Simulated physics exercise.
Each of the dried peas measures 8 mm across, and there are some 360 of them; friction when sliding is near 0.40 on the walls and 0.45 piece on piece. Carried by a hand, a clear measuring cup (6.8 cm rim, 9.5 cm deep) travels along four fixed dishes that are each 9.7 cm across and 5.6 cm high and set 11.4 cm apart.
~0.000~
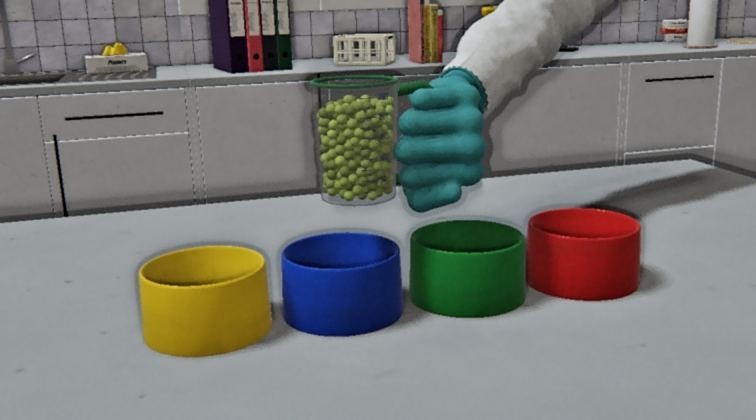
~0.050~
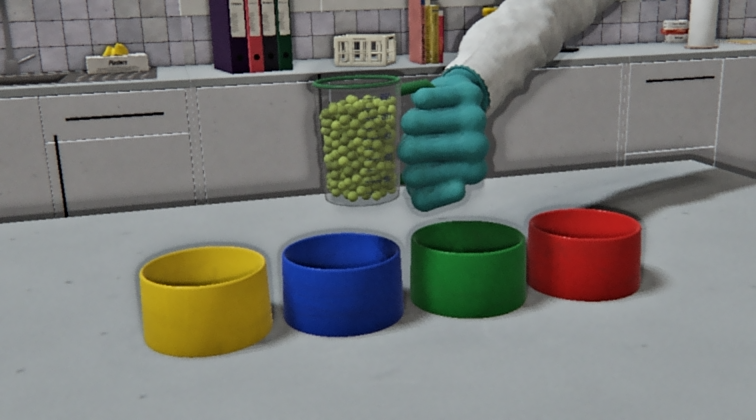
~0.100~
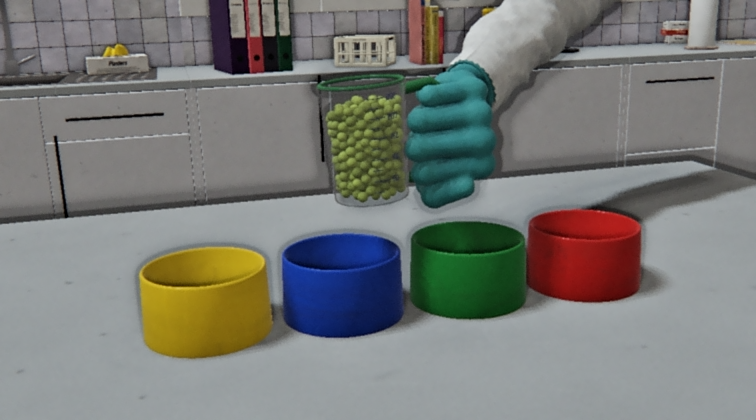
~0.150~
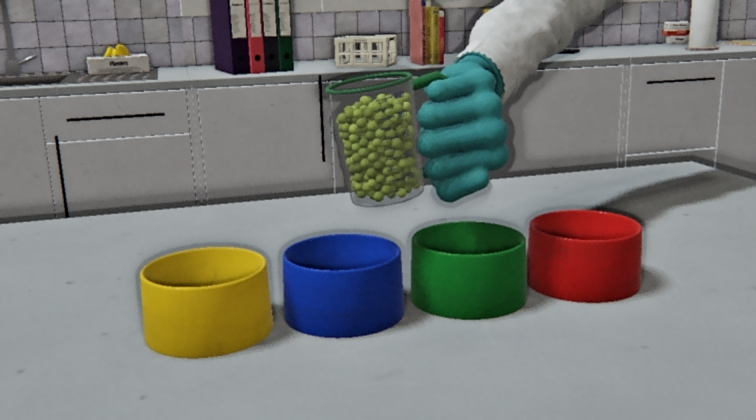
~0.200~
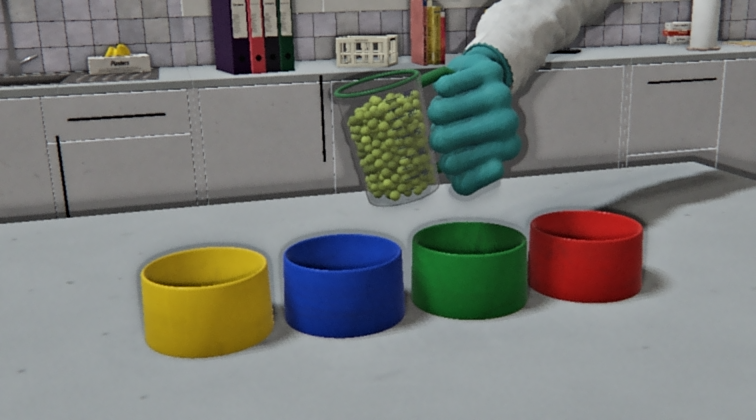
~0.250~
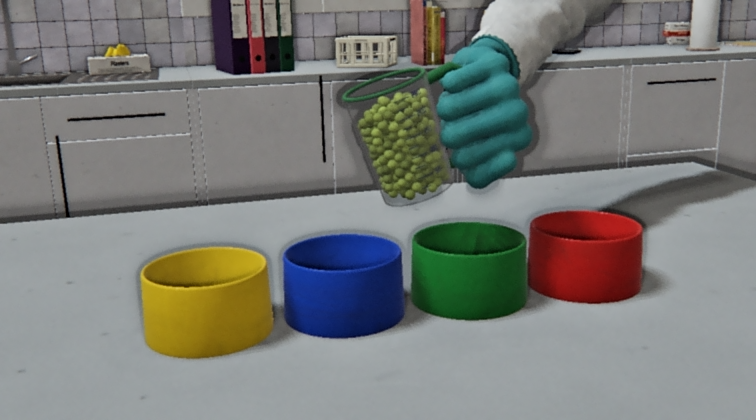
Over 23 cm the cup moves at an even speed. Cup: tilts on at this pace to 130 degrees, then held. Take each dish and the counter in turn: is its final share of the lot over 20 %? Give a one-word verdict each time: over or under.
Verdicts: Red over, blue under, green under, yellow under, counter under.
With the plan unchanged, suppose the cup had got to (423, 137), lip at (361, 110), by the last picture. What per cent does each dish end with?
Red 80, blue 0, green 10, yellow 0.
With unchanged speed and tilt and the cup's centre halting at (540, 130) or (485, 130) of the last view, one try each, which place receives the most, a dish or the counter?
Largest portions, in order: Green and green.
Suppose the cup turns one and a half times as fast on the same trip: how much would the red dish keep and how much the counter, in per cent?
Shares: Red at 10; counter at 30.
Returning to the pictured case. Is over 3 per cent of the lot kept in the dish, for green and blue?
With green that holds, while with blue that fails.
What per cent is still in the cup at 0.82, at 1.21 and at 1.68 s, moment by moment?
Going in order, it reads 100, then 80, and finally 0 per cent.
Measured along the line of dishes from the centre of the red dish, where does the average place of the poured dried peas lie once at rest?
Mean position: Around 2 cm toward smaller x from the centre.
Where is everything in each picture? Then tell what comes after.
Cup at (357, 140), tilt 0 degrees, lip at (313, 84), moved 0.0 cm; middle of the pieces at (356, 153); yellow dish at (203, 266); blue dish at (341, 251); green dish at (467, 237); red dish at (584, 224), in the first frame.
Cup at (360, 140), tilt 1 degrees, lip at (315, 85), moved 0.2 cm; middle of the pieces at (359, 154), in the second frame.
Cup at (367, 140), tilt 4 degrees, lip at (320, 88), moved 0.8 cm; middle of the pieces at (367, 154), in the third frame.
Cup at (378, 140), tilt 8 degrees, lip at (328, 92), moved 1.7 cm; middle of the pieces at (380, 153), in the fourth frame.
Cup at (391, 139), tilt 13 degrees, lip at (337, 95), moved 2.7 cm; middle of the pieces at (393, 152), in the fifth frame.
Cup at (402, 138), tilt 18 degrees, lip at (345, 100), moved 3.7 cm; middle of the pieces at (405, 151); yellow dish at (205, 267); blue dish at (342, 252); green dish at (469, 239); red dish at (585, 226). The cup turns about 95 degrees a second and travels 19 cm a second, in the sixth frame.
After 0.82 s, tilt 70 degrees; cup holds 100 %.
After 1.21 s, tilt 106 degrees; cup holds 80 %, red 5 %, green 5 %.
After 1.68 s, tilt 130 degrees; cup holds 0 %, red 85 %, green 5 %.
By 2.5 s all is still; red 85 %, blue 0 %, green 5 %, yellow 0 %, counter 10 %.
